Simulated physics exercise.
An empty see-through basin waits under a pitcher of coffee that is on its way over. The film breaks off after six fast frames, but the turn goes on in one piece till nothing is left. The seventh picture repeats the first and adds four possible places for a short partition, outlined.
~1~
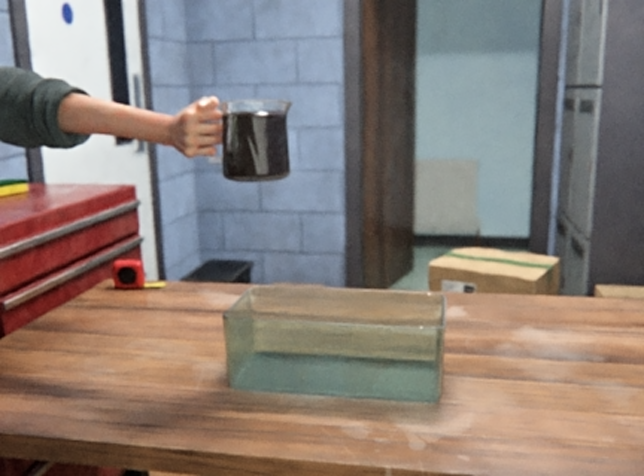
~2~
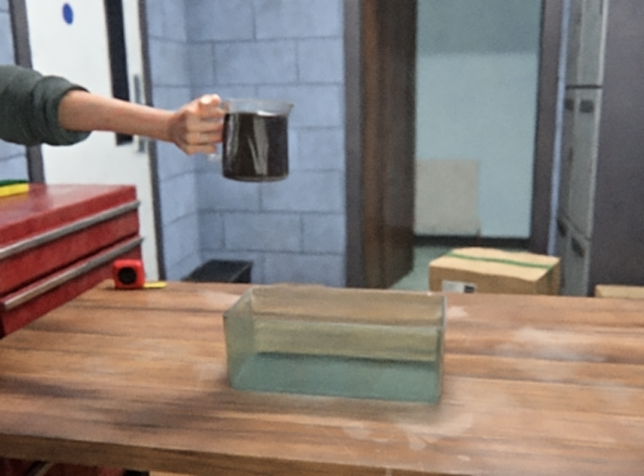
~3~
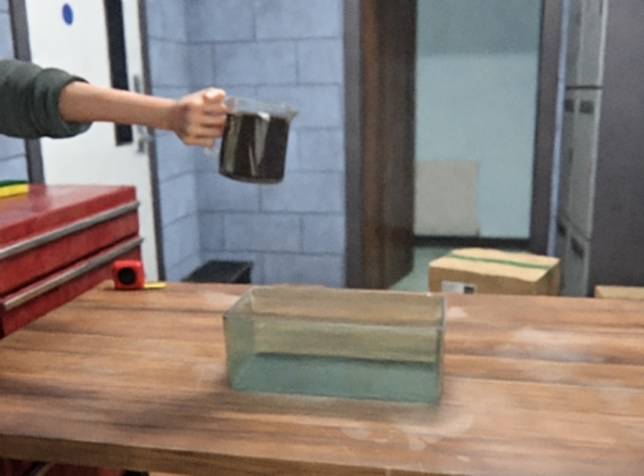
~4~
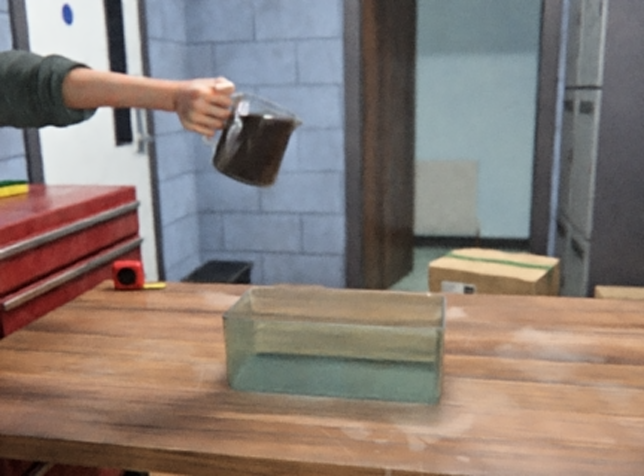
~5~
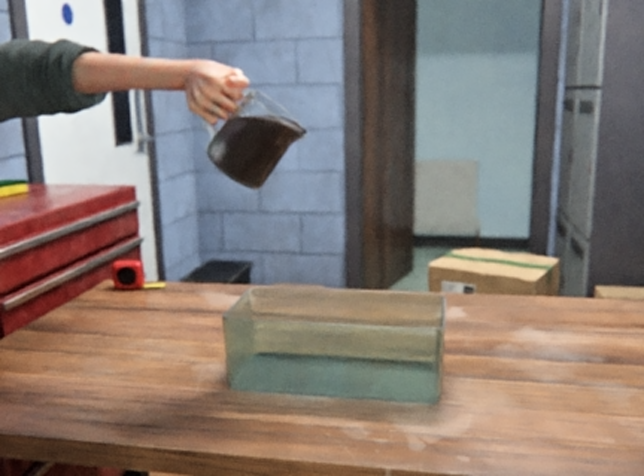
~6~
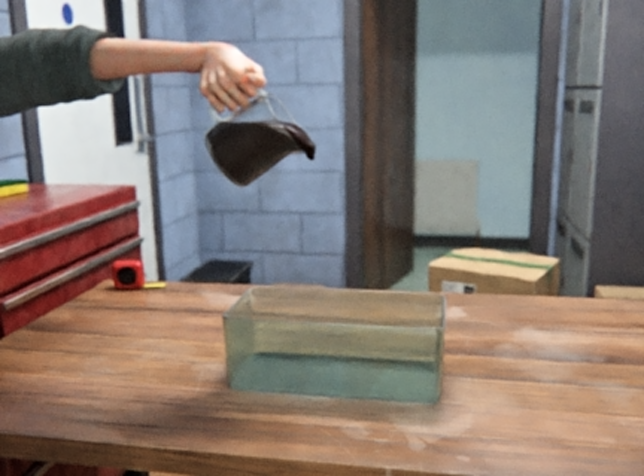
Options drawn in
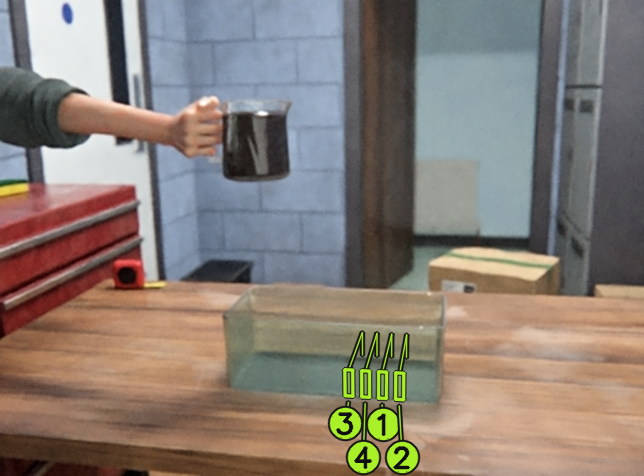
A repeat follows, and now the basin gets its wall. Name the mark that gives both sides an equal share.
Take 3.
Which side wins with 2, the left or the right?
The left one.
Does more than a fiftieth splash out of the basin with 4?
Yes, it does.
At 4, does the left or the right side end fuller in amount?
The left one.
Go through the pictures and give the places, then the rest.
In the first frame, upright, lip at (291, 102); basin from (229, 387) to (441, 401); nothing has left yet.
In the second frame, tipped about 3°, lip at (293, 105); nothing has left yet.
In the third frame, tipped about 11°, lip at (297, 111); nothing has left yet.
In the fourth frame, tipped about 24°, lip at (302, 122); nothing has left yet.
In the fifth frame, tipped about 40°, lip at (305, 136); coffee is over the lip, down to (305, 136).
In the sixth frame, tipped about 58°, lip at (304, 152); coffee is over the lip, down to (312, 158).
In lime, 1 at (382, 404); 2 at (399, 405); 3 at (348, 401); 4 at (365, 403).
If 1 is chosen, about 83 % ends left of the wall and 7 % right of it; 9 % is lost outside.
If 2 is chosen, about 82 % ends left of the wall and 11 % right of it; 8 % is lost outside.
If 3 is chosen, about 52 % ends left of the wall and 42 % right of it; 6 % is lost outside.
If 4 is chosen, about 77 % ends left of the wall and 10 % right of it; 14 % is lost outside.
